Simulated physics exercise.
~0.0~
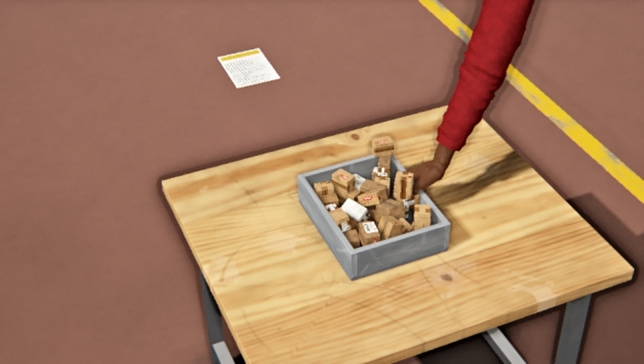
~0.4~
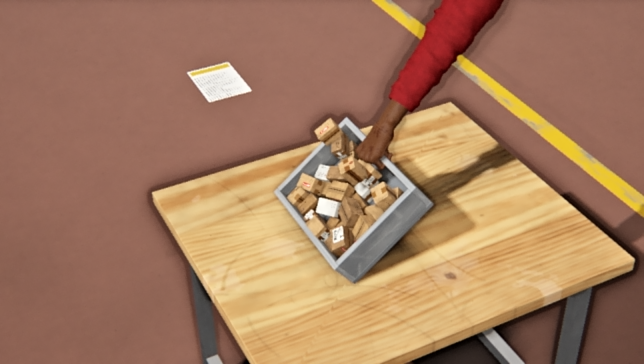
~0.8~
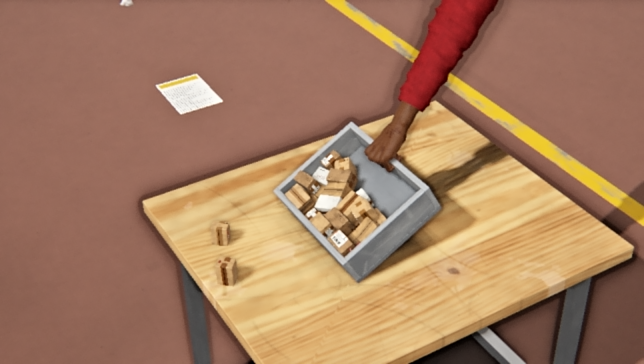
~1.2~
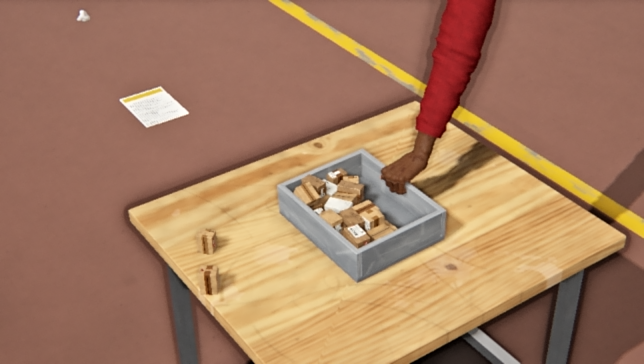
A grey container of little parcels tilts left under a worker's hand, spilling two onto the table, then lowers.
